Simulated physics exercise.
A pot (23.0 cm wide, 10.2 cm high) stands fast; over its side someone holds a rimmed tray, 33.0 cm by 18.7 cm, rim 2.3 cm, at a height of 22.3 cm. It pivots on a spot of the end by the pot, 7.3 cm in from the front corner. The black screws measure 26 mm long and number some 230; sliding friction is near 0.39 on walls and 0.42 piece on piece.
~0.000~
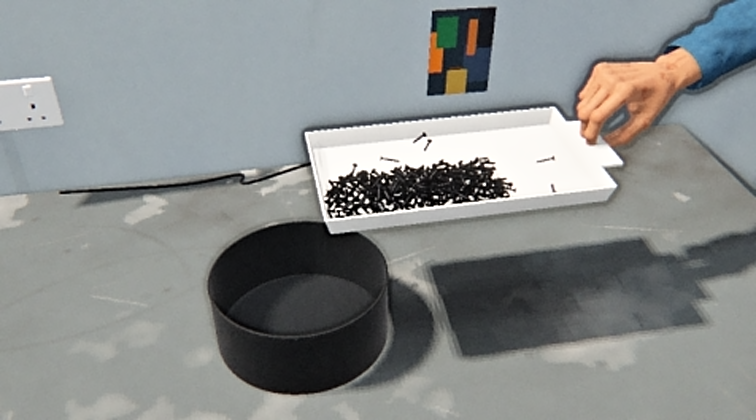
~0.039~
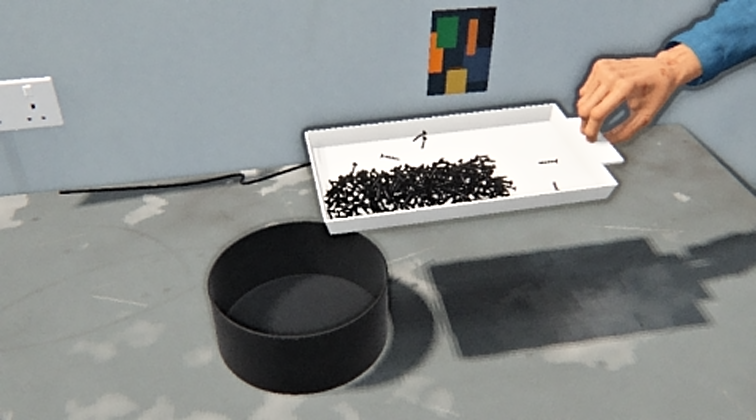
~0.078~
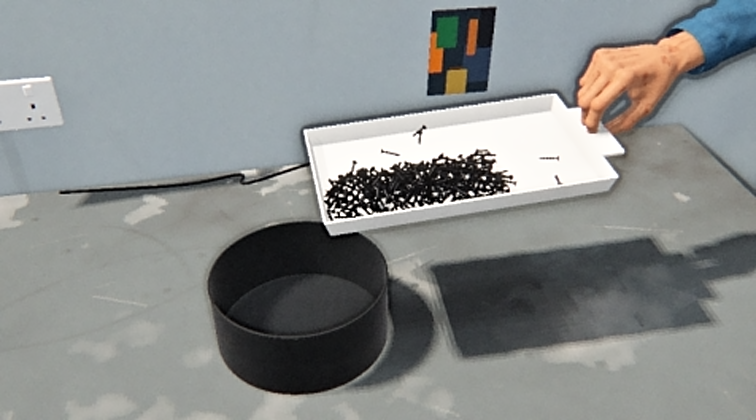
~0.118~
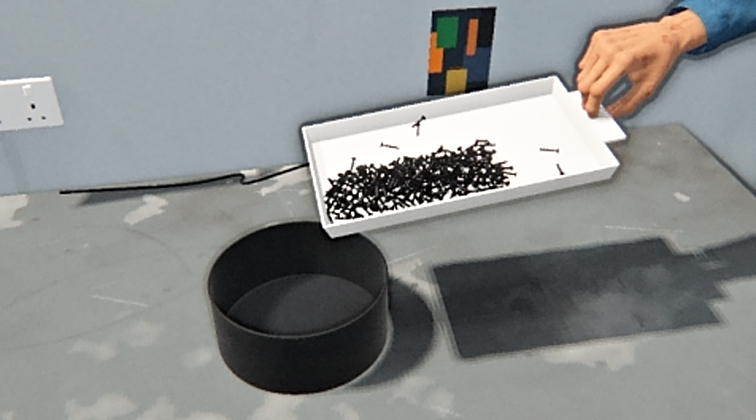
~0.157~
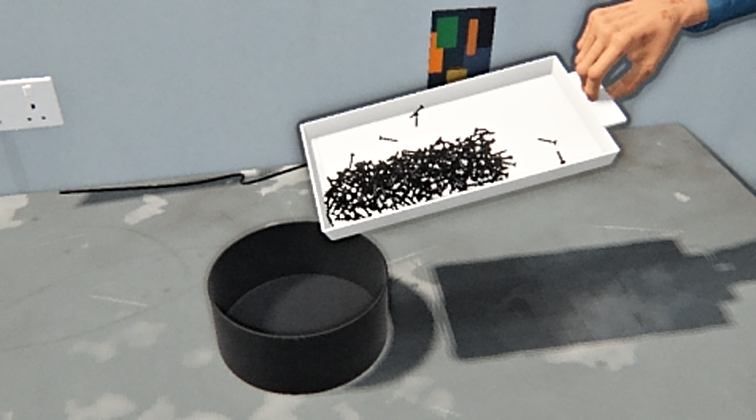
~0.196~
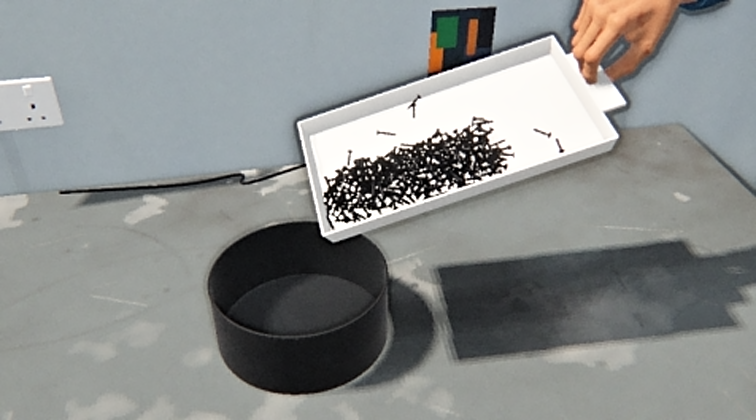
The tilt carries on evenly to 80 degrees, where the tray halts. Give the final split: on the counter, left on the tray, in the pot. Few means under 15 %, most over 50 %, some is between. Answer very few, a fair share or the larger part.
Counter: A fair share, tray: Very few, pot: The larger part.
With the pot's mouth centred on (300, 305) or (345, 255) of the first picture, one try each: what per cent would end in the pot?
About 100 and 15 per cent.
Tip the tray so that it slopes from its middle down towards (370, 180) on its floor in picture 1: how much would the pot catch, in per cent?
Some 90 per cent.
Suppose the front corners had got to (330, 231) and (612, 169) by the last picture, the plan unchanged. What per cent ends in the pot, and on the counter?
Pot 45, counter 50.
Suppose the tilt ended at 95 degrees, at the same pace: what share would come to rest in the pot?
Then about 70 per cent.
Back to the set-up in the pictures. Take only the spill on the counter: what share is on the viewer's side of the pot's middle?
About 100 per cent.
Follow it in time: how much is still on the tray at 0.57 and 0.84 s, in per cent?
About 95, 10.
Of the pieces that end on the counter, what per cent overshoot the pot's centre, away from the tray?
Some 70 per cent.
After 0.42 s, tilt 51 degrees; the tray holds 100 %, the pot 0 %.
After 0.57 s, tilt 72 degrees; the tray holds 95 %, the pot 0 %.
After 0.84 s, tilt 80 degrees; the tray holds 10 %, the pot 50 %.
By 2.1 s all is still; counter 35 %, tray 0 %, pot 65 %.
